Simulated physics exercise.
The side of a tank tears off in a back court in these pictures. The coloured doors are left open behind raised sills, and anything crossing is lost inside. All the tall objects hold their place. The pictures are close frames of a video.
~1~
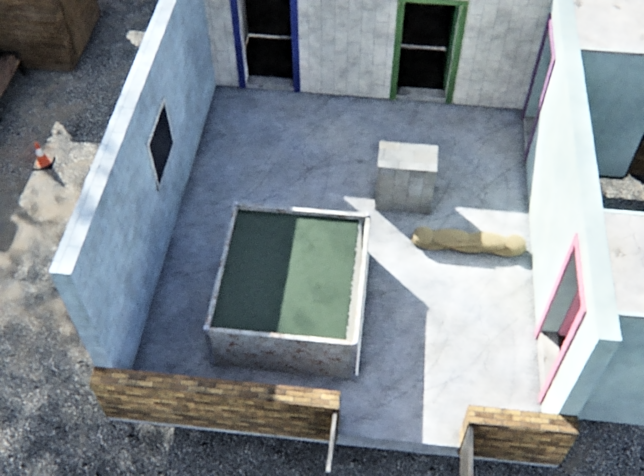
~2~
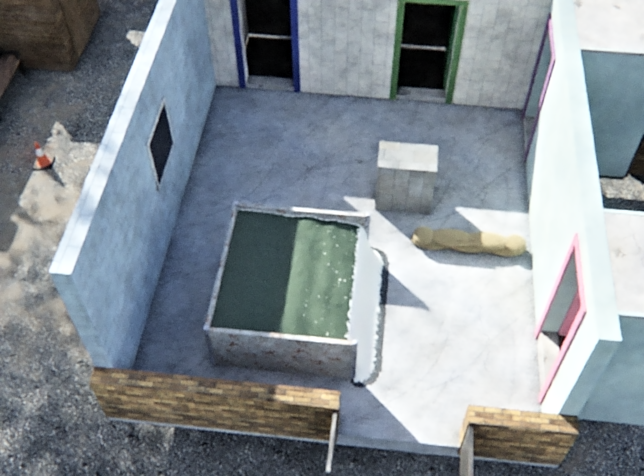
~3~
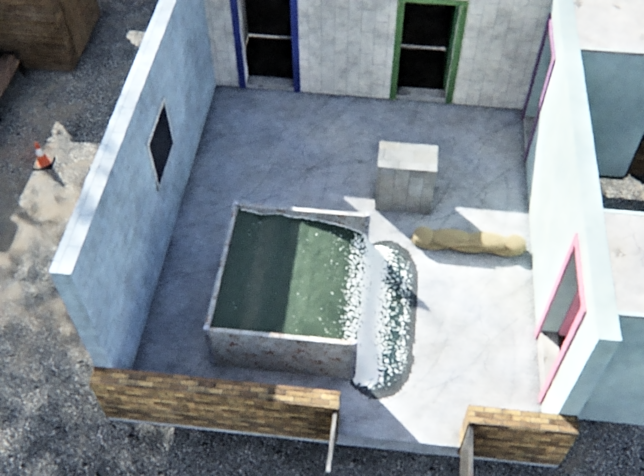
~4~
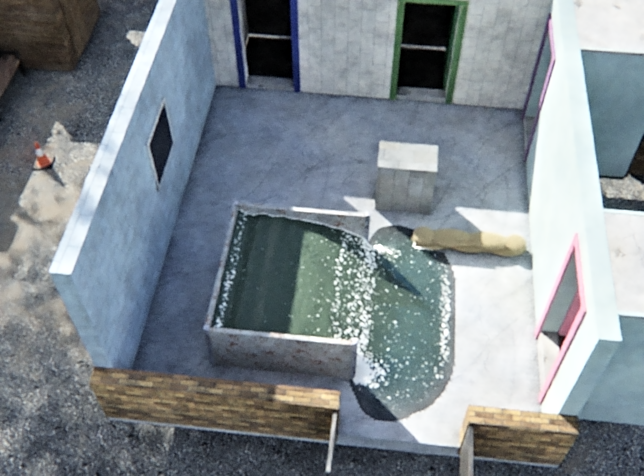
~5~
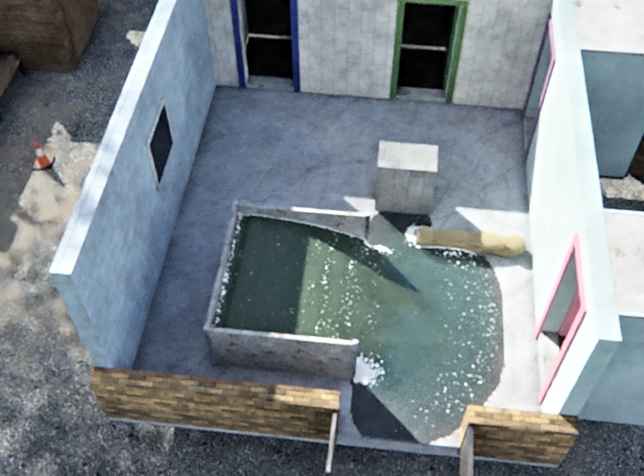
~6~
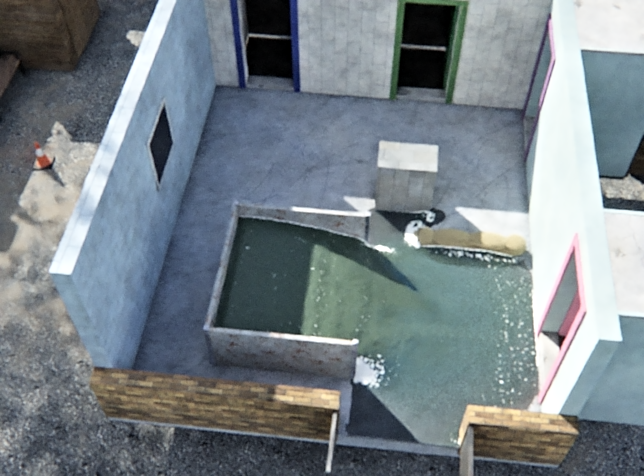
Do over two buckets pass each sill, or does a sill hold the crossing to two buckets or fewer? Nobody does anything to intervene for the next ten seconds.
Outcome: Pink door: More than two buckets; blue door: No more than two buckets; purple door: No more than two buckets; green door: No more than two buckets.
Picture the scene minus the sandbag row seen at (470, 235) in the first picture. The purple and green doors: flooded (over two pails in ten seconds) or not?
As I see it, the purple breaks the limit and the green breaks the limit.
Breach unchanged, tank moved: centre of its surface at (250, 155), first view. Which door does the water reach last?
That would be the blue one.
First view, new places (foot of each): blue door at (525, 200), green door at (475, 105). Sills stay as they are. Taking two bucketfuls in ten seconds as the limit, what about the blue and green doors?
My reading: The blue door lets less in, the green door lets more in.
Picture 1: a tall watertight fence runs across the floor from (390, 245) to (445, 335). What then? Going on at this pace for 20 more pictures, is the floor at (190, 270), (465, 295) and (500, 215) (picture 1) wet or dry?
Results in sequence: Bone-dry / swamped / swamped.
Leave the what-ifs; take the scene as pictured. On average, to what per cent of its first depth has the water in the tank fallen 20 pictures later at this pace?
My reading is roughly 14 in a hundred.
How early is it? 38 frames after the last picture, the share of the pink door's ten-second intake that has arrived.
Around 100 %.
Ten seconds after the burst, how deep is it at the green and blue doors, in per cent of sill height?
Roughly 30 and 50 %.
A moment on, water covers 30 % of the floor; the pink door far over two buckets in, the blue door not reached, the purple door not reached, the green door not reached.
Next, water covers 40 % of the floor; the pink door far over two buckets in, the blue door not reached, the purple door wet at the sill, nothing in, the green door not reached.
Then, water covers 50 % of the floor; the pink door far over two buckets in, the blue door not reached, the purple door wet at the sill, nothing in, the green door wet at the sill, nothing in.
Later, water covers 90 % of the floor; the pink door far over two buckets in, the blue door wet at the sill, nothing in, the purple door under two buckets in, the green door wet at the sill, nothing in.
In the end, water covers 95 % of the floor; the pink door far over two buckets in, the blue door wet at the sill, nothing in, the purple door under two buckets in, the green door wet at the sill, nothing in.
